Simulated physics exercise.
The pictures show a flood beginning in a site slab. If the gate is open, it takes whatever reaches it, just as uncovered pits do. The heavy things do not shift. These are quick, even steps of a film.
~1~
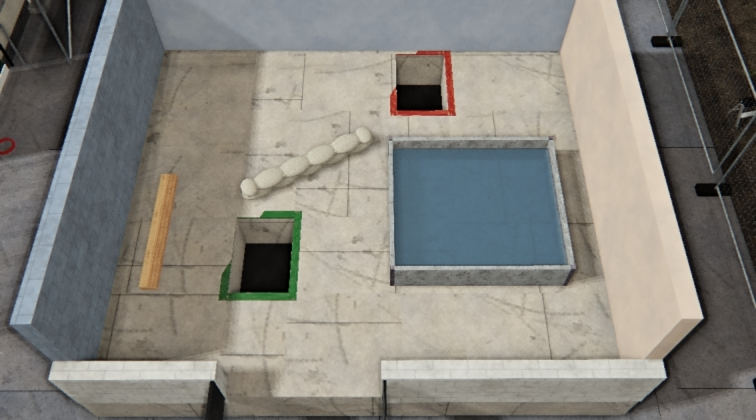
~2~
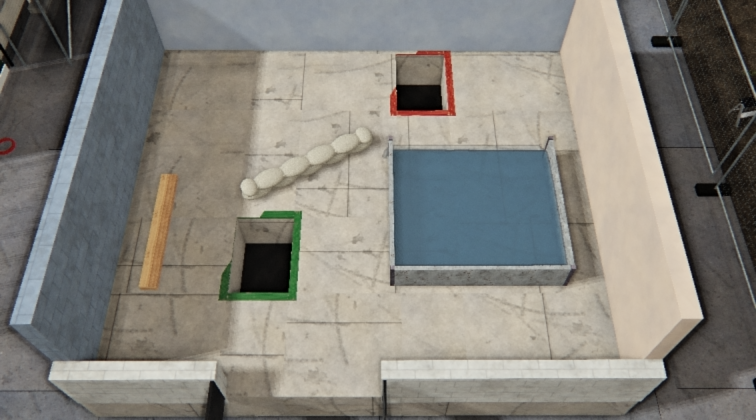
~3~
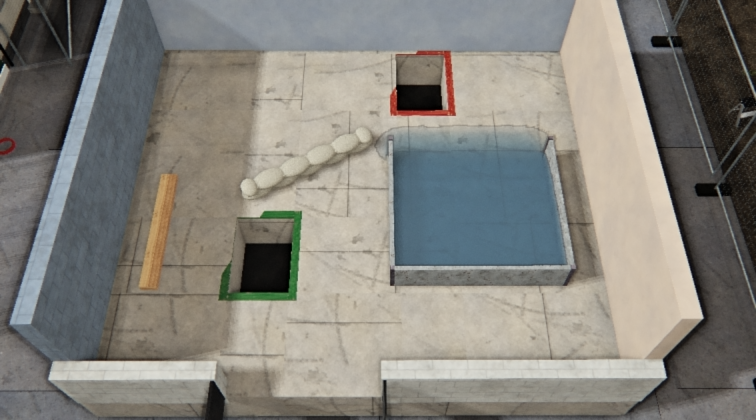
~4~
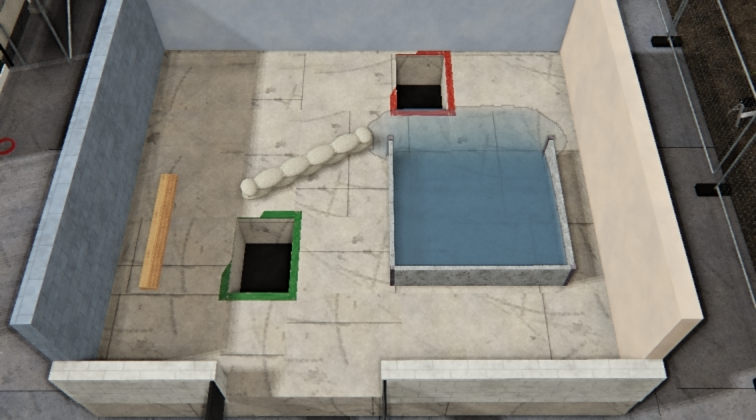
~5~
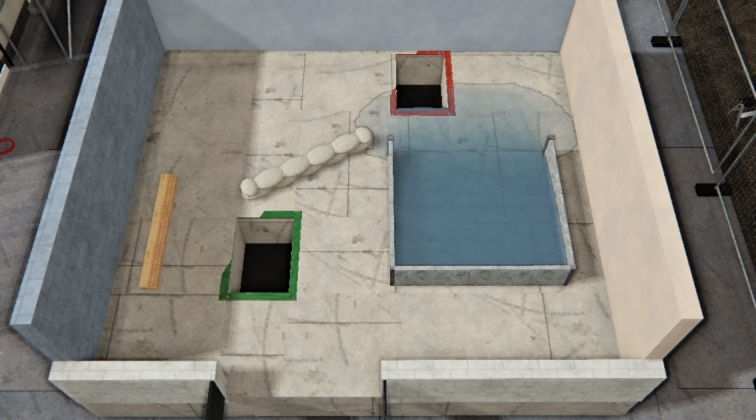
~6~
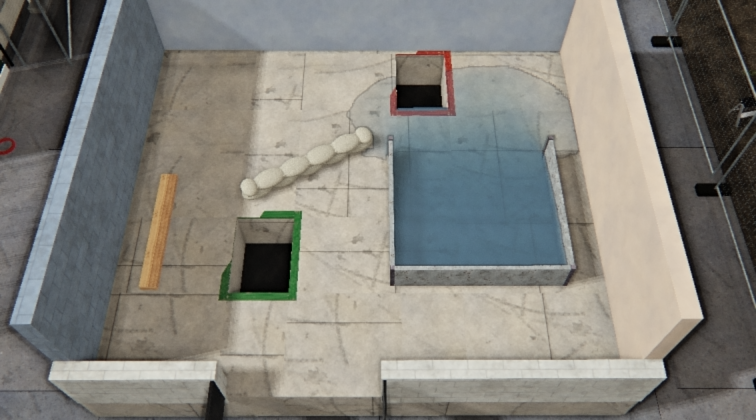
Water in a square tank sits still on a walled concrete slab, near a red-edged pit, a green-edged pit, a row of pale sandbags and a wooden plank. The tank's far side opens, and water spreads out across the floor behind it, reaching around the red-edged pit and the upper end of the sandbags.
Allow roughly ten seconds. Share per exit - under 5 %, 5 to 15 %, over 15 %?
As I see it, the gate will not reach five per cent; the red pit will not stay within fifteen per cent; the green pit will not reach five per cent.
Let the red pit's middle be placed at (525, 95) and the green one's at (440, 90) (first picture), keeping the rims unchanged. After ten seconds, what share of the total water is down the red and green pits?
For red, 35 in a hundred; for green, 40 in a hundred.
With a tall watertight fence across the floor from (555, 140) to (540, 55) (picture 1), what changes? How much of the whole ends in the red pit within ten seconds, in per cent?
Share, red pit - 60 in a hundred.
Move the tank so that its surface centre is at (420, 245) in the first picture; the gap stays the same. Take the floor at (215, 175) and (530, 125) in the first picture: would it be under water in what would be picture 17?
Untouched, swamped.
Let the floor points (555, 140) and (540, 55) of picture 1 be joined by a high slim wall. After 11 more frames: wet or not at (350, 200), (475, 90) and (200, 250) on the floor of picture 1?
In the order given, the spots are spared, swamped and spared.
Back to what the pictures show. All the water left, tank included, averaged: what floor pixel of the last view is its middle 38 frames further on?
I'd say near (467, 157).
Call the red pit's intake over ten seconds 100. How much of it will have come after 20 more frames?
Around 55 percent.
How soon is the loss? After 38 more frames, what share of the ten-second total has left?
My figure is about 85 in a hundred.
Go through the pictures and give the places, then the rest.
The tank at (476, 202) is whole and still, in the first frame.
Water pours out on the tank's far side and has run to a hidden place, in the second frame.
Water pours out on the tank's far side and has run to (381, 144), in the third frame.
The front is at (371, 139), out from the gap on the tank's far side, in the fourth frame.
Water pours out on the tank's far side and has run to (381, 101), in the fifth frame.
The front is at (535, 81), out from the gap on the tank's far side, in the sixth frame.
A moment on, water covers 20 % of the floor; the gate 0 %, the red pit 7 %, the green pit 0 %.
Next, water covers 25 % of the floor; the gate 0 %, the red pit 16 %, the green pit 0 %.
Then, water covers 30 % of the floor; the gate 0 %, the red pit 29 %, the green pit 0 %.
Later, water covers 40 % of the floor; the gate 0 %, the red pit 47 %, the green pit 0 %.
In the end, water covers 60 % of the floor; the gate 0 %, the red pit 55 %, the green pit 0 %.
